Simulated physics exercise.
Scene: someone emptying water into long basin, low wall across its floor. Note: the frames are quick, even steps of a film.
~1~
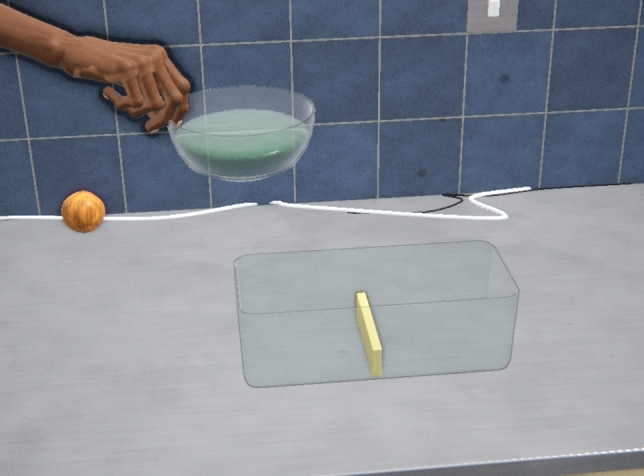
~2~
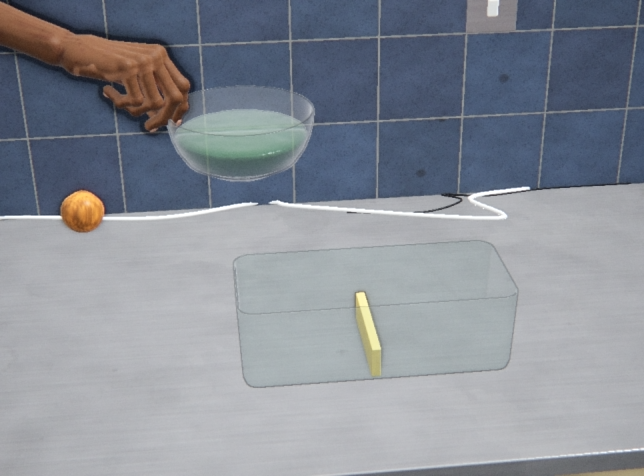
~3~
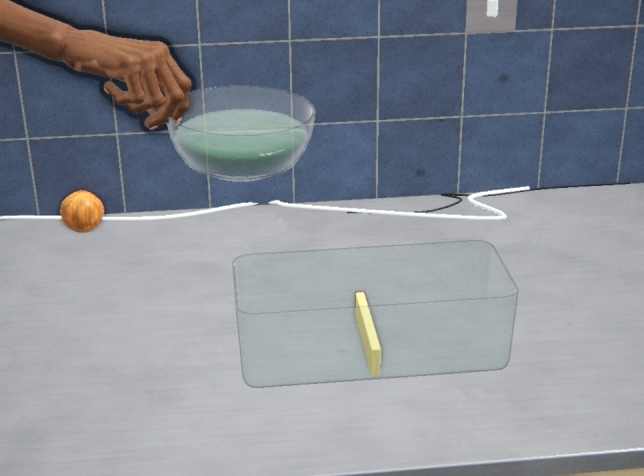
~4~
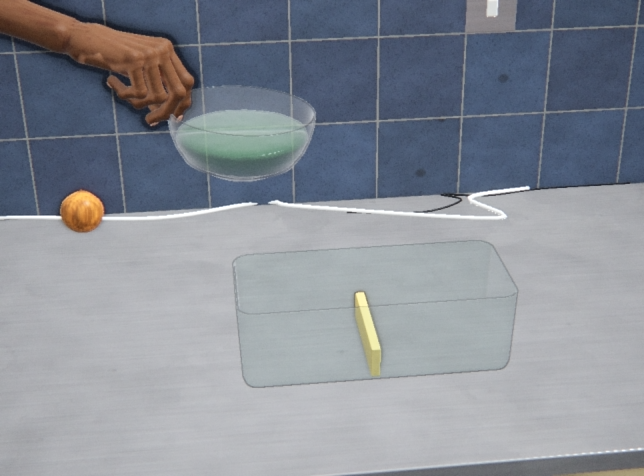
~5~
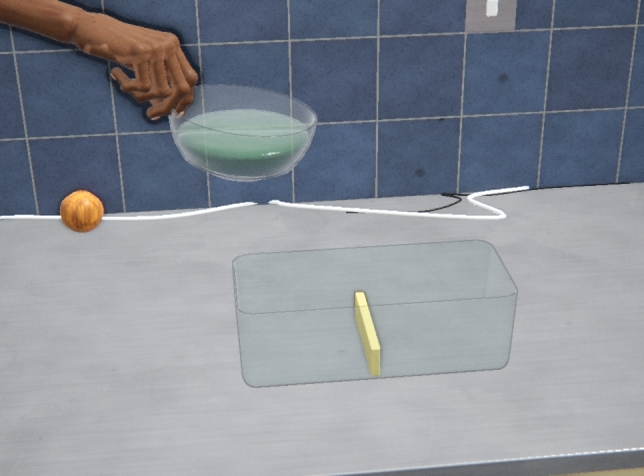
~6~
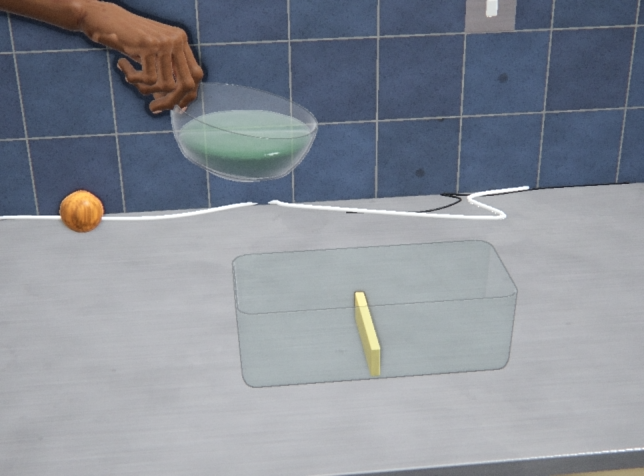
A hand holds a clear bowl of green liquid and slowly tilts it slightly to the right.
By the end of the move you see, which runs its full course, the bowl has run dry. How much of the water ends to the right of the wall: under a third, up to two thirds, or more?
At least a third, at most two thirds.
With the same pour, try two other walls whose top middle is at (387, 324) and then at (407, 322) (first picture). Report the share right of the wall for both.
Well, it's close to 20 per cent for the first one, then 5 per cent for the other.
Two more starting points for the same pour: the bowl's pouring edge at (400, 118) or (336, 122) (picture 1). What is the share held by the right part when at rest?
You'd see around 95 per cent, and then around 70 per cent.
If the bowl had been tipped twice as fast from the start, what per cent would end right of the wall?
Roughly 35 percent.
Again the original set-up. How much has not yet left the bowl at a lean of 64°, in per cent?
Still holding around 50 %, give or take.
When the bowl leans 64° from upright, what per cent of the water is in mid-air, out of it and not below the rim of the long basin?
It's close to 40 percent.
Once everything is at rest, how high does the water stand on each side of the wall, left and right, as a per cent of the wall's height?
30 % left, 30 % right.
A moment on, the tilt is 64° and 50 per cent is still to pour, 4 is left of the wall and 7 right of it.
Next, the tilt is 96° and 3 per cent is still to pour, 35 is left of the wall and 49 right of it.
Then the tilt is 103° and 0 per cent is still to pour, 49 is left of the wall and 50 right of it.
Later the tilt is 103° and 0 per cent is still to pour, 49 is left of the wall and 50 right of it.
In the end 49 per cent lies left of the wall, 50 right of it and 1 outside.
